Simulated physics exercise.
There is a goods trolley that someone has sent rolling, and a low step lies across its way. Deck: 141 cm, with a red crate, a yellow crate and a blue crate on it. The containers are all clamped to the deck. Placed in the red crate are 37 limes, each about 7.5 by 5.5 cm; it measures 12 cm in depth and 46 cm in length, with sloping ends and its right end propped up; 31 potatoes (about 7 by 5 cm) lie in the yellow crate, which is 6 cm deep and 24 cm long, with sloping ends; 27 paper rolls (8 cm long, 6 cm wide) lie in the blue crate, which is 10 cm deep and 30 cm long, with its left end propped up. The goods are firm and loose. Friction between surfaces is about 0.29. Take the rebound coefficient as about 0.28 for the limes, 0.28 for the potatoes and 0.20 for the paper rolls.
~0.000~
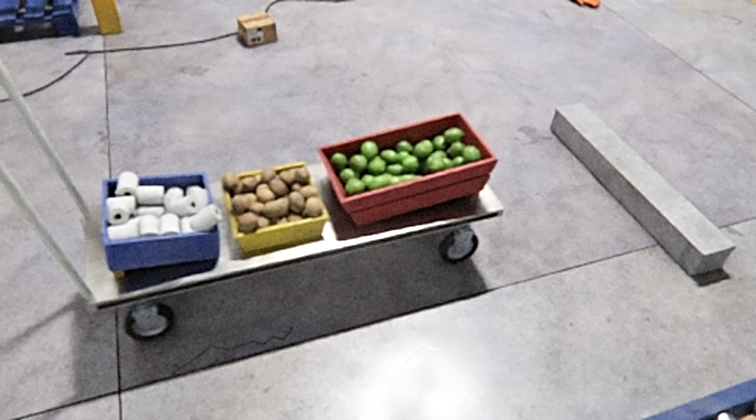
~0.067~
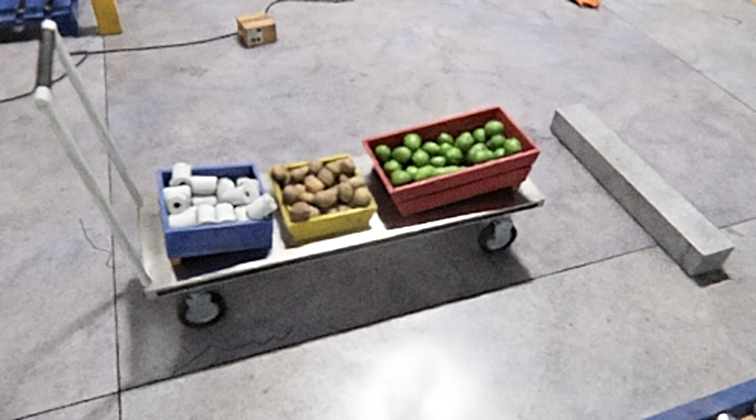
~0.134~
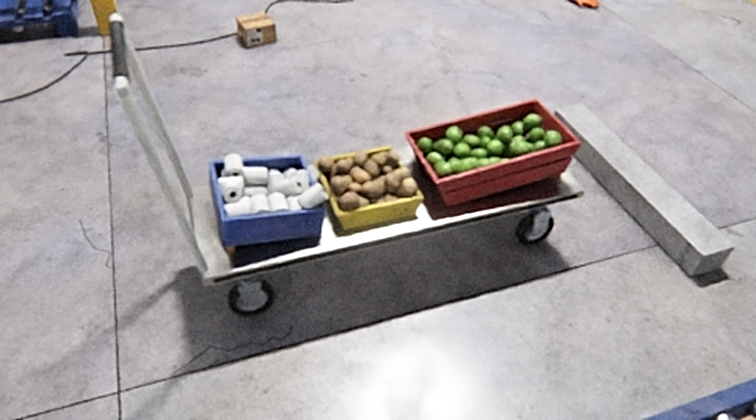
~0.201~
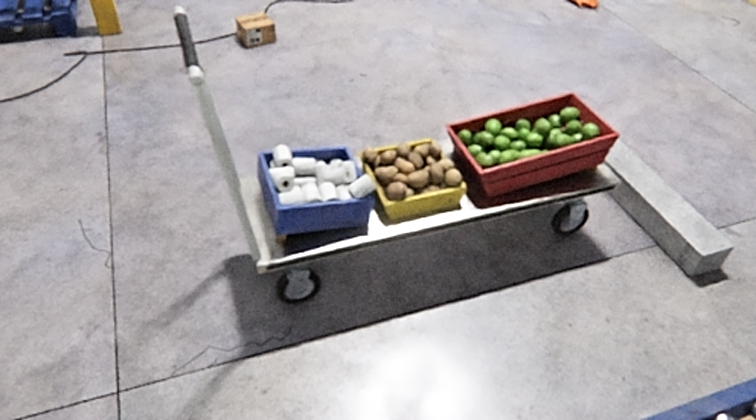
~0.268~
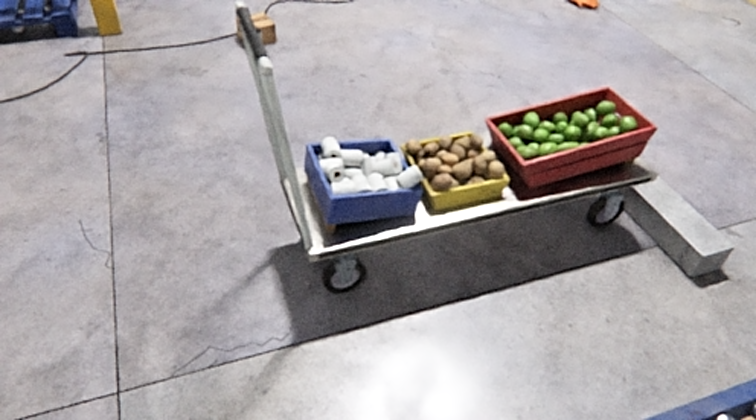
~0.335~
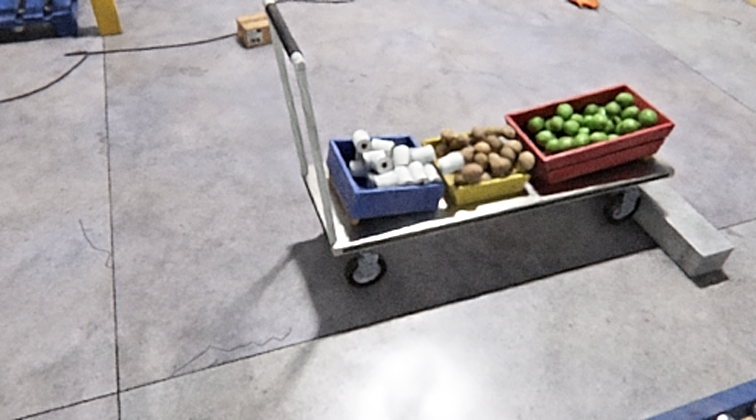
A flat trolley carrying paper rolls, potatoes and limes in blue, yellow and red crates rolled right across the concrete floor to a low step, where the rolls and potatoes shifted toward the right.
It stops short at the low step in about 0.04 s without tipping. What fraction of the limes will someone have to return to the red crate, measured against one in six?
Fewer than one in six of them.
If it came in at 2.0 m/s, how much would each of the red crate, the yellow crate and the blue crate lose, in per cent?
Red crate 0 %, yellow crate 20 %, blue crate 10 %.
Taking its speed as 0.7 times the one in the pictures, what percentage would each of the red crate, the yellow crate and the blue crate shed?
Red crate 0, yellow crate 20, blue crate 10 per cent.
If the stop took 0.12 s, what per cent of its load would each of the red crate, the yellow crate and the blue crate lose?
In that case red crate 0, yellow crate 30 and blue crate 10 per cent.
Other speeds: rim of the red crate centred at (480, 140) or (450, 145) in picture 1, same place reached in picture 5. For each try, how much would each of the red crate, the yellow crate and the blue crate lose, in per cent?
Per cent lost, first try then second - red crate: 0, 0; yellow crate: 20, 30; blue crate: 10, 10.
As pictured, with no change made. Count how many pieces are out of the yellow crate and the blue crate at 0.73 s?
Yellow crate 12, blue crate 5, roughly.
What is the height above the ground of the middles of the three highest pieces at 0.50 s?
Around 54 cm high.
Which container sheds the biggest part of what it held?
That would be the yellow crate.
After 0.38 s, 0 of 37 out of the red crate, 3 of 31 out of the yellow crate and 2 of 27 out of the blue crate.
After 0.50 s, 0 of 37 out of the red crate, 9 of 31 out of the yellow crate and 3 of 27 out of the blue crate.
After 0.73 s, 0 of 37 out of the red crate, 12 of 31 out of the yellow crate and 5 of 27 out of the blue crate.
Final count (at 1.23 s), 0 of 37 out of the red crate, 13 of 31 out of the yellow crate and 5 of 27 out of the blue crate. Asked share, 0 of 37, 0 per cent.
